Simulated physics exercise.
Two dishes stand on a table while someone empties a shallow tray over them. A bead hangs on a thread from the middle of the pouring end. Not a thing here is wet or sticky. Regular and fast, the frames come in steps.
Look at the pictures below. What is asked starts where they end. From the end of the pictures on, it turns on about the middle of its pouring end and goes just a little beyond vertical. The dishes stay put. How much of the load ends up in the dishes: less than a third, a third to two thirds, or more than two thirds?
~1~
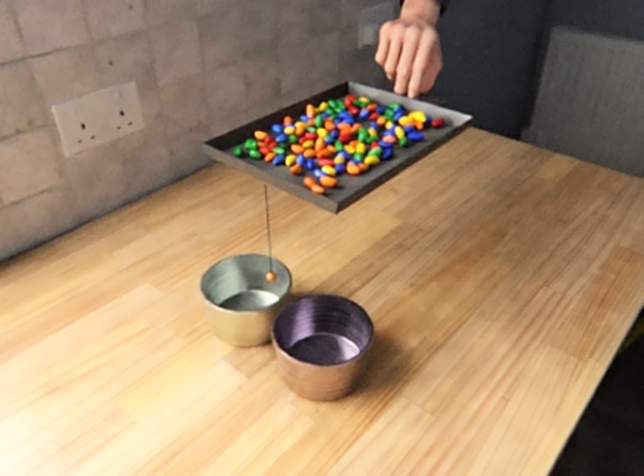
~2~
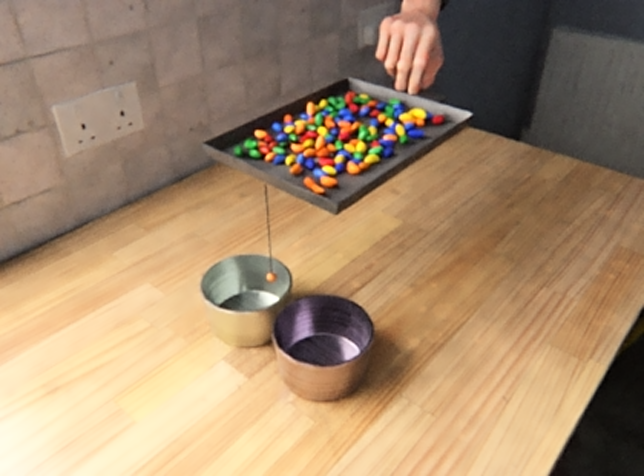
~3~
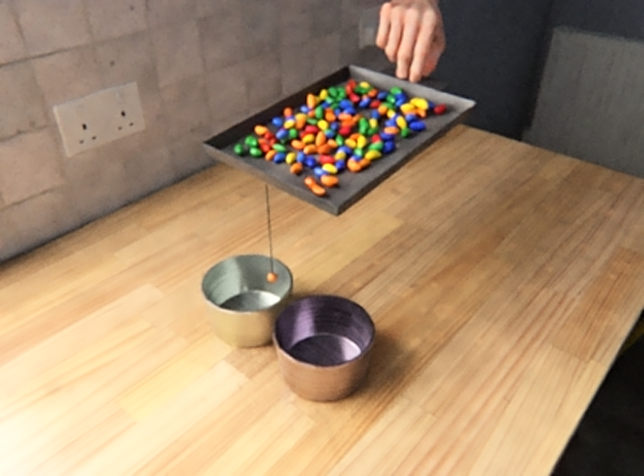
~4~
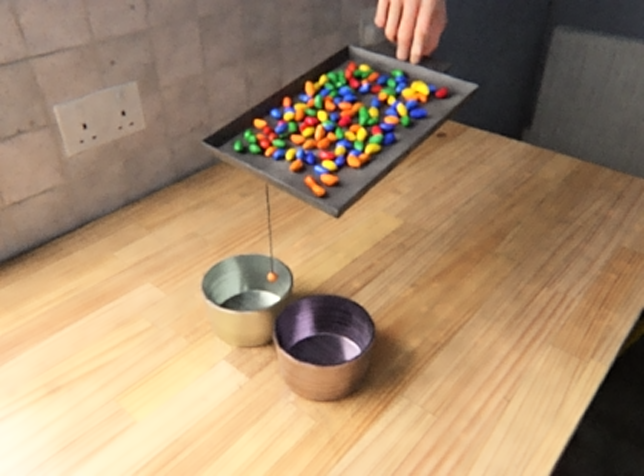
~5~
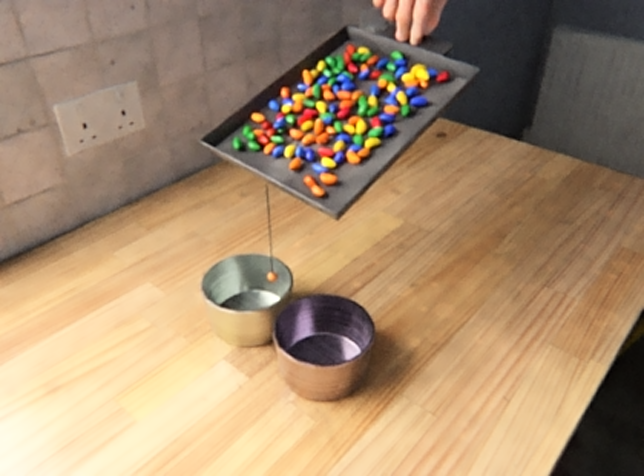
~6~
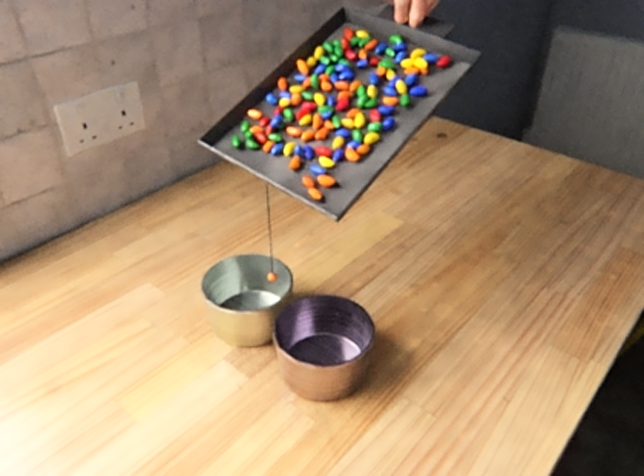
A third to two thirds.
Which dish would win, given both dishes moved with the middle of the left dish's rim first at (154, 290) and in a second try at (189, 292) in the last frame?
At the first place the right one, at the second right.
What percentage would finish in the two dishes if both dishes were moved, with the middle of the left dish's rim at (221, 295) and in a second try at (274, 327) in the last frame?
That makes 80 per cent, followed by 70 per cent.
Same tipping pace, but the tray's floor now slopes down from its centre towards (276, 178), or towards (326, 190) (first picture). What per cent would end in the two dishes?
Lab note: Try 1 = 30 %, try 2 = 80 %.
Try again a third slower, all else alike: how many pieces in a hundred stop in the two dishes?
Estimate: Around 60%.
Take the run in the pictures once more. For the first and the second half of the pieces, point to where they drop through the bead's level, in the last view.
First part (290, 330), rest (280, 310).
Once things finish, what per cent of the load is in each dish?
Left dish around 10, right dish around 50, both in a hundred.
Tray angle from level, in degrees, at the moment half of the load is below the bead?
Roughly 95 degrees from level.
Shortly afterwards, tray tipped steeply; all but a few on the tray; a little in the air.
Next, tray tipped past a quarter turn; a little on the tray; near a third in the right dish; a little in the left dish; near a third outside both; near a quarter in the air.
Some moments later, tray tipped past a quarter turn; near half in the right dish; a little in the left dish; near half outside both.
In the end, tray tipped past a quarter turn; near half in the right dish; a little in the left dish; near half outside both.
